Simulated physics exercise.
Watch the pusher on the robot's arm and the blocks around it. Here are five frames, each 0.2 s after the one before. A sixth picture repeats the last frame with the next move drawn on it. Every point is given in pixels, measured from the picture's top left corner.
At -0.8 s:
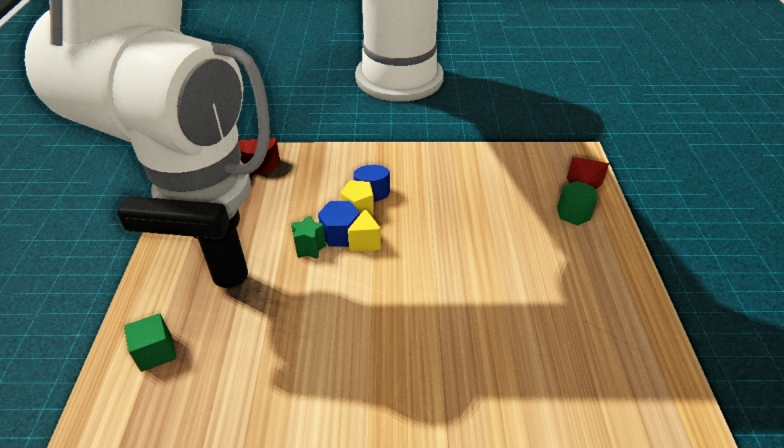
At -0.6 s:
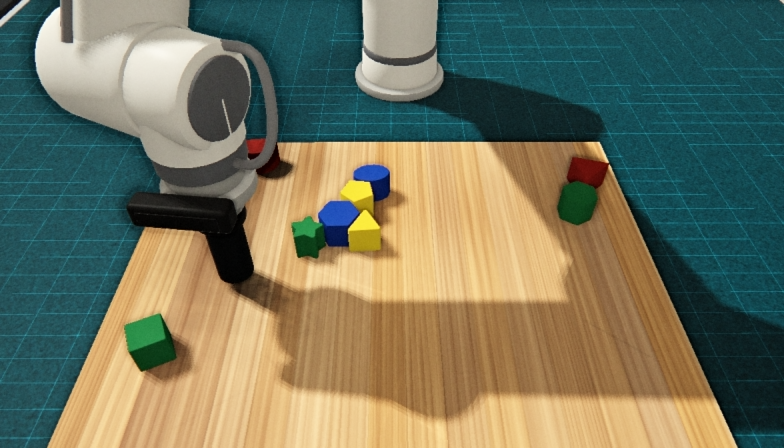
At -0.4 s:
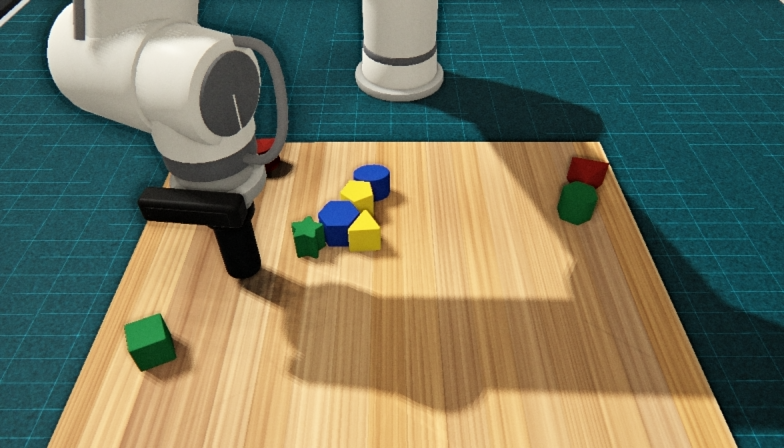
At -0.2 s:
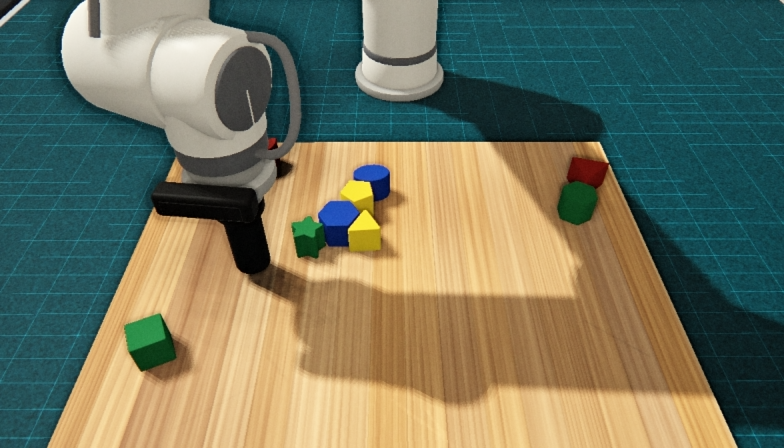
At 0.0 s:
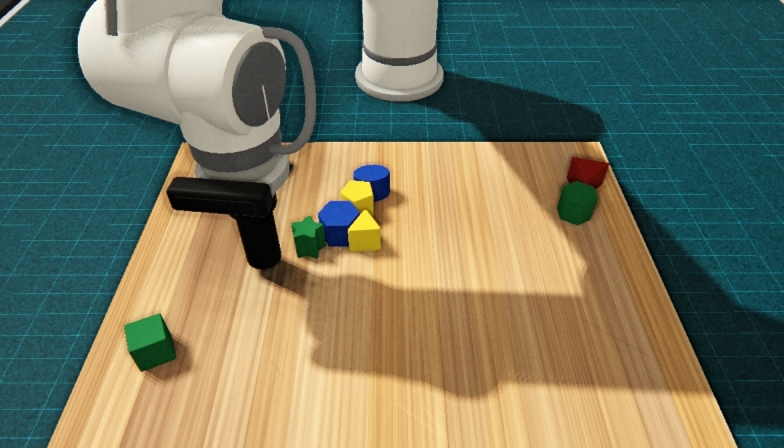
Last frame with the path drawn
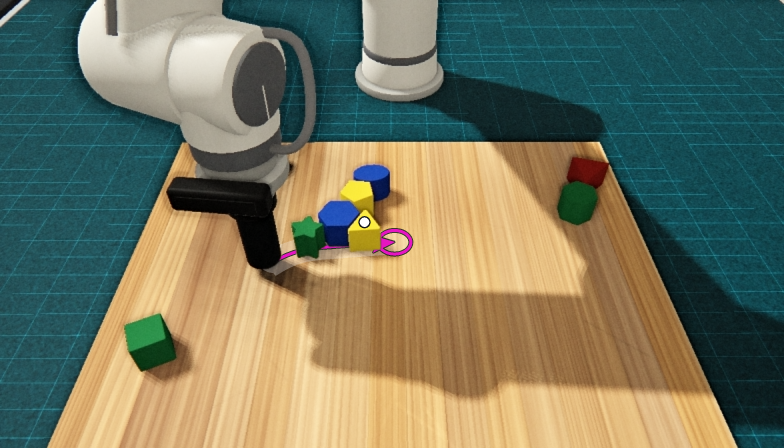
A white robot arm with a black pusher moved slowly a short way right and slightly back over a wooden board, while the green, blue, yellow and red blocks around it stayed still.
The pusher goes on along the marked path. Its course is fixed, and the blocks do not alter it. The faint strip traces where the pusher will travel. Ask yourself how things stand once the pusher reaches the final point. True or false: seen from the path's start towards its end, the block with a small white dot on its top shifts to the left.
That claim is false.
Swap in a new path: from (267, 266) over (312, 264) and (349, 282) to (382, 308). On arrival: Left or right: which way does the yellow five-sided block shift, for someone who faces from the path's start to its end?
The left-hand side.
The drawn path runs from (267, 266) through (308, 249) and (351, 245) to (395, 242); the dot is on the yellow three-sided block.
What follows on the original path. One third of the way, pusher at (306, 241); green star block at (334, 224); blue hexagon at (358, 208), turned 25° anticlockwise; yellow five-sided block at (365, 184); yellow three-sided block at (381, 223); blue elliptical block at (375, 166).
Two thirds of the way, pusher at (351, 237); green star block at (379, 219); blue hexagon at (397, 200), turned 55° anticlockwise; yellow five-sided block at (379, 180), turned 55° anticlockwise; yellow three-sided block at (408, 225), turned 40° clockwise; blue elliptical block at (376, 161).
At the end, pusher at (395, 233); green star block at (423, 216); blue hexagon at (420, 192), turned 110° anticlockwise; yellow five-sided block at (379, 180), turned 55° anticlockwise; yellow three-sided block at (449, 228), turned 75° clockwise; blue elliptical block at (376, 161).
